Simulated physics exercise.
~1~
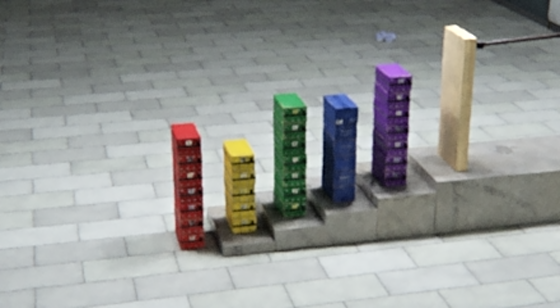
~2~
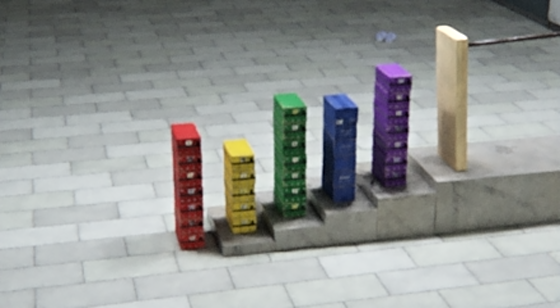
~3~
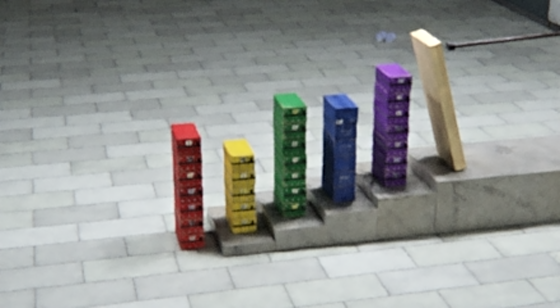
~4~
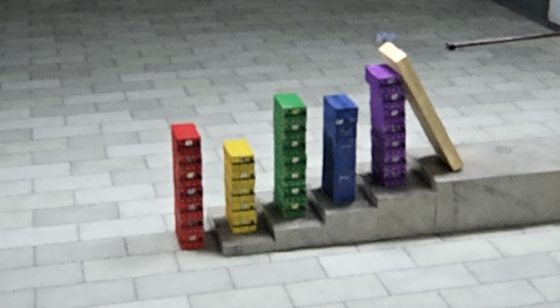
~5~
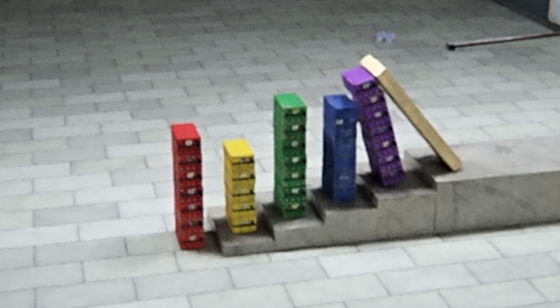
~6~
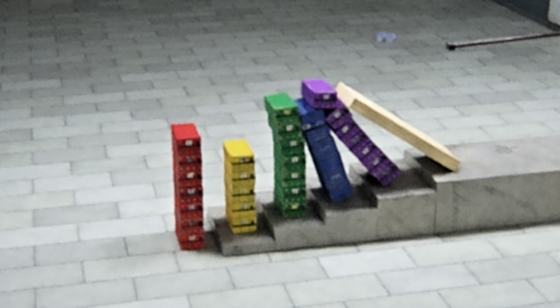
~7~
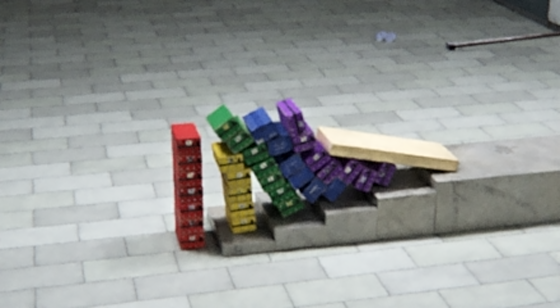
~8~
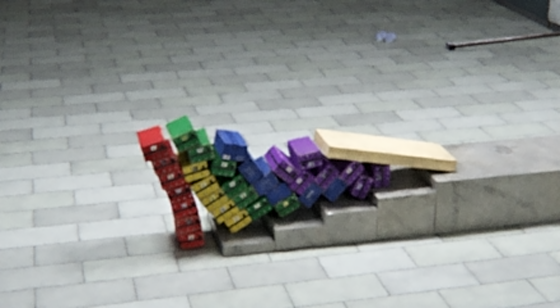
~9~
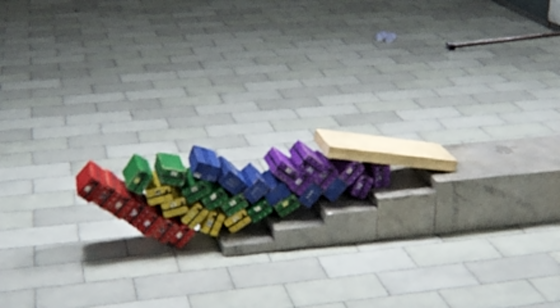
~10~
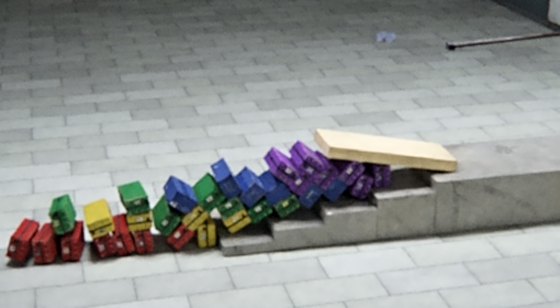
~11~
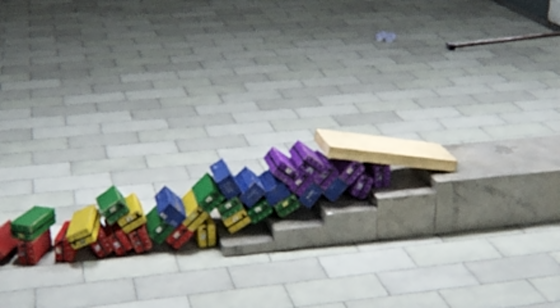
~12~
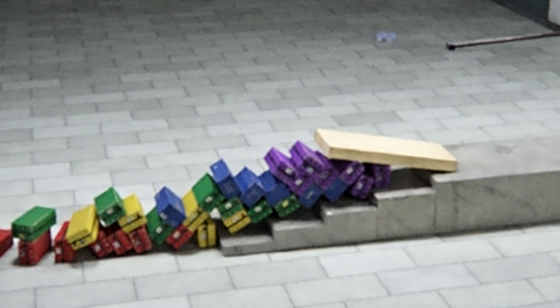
On a grey paved floor, seen from slightly above by a still camera, low stone steps descend to the left. Columns of boxes stand along them, red at the far left, then yellow, green, blue and purple, with an upright pale board on the highest level at the right. A dark rod pushes the board near its top, and it tips left into the purple column. The purple boxes lean into the blue, which topple into the green, then the yellow and finally the red. The columns break apart and spill leftward, leaving a jumbled trail of boxes across the steps and paving, the board resting at a low slant on the steps.
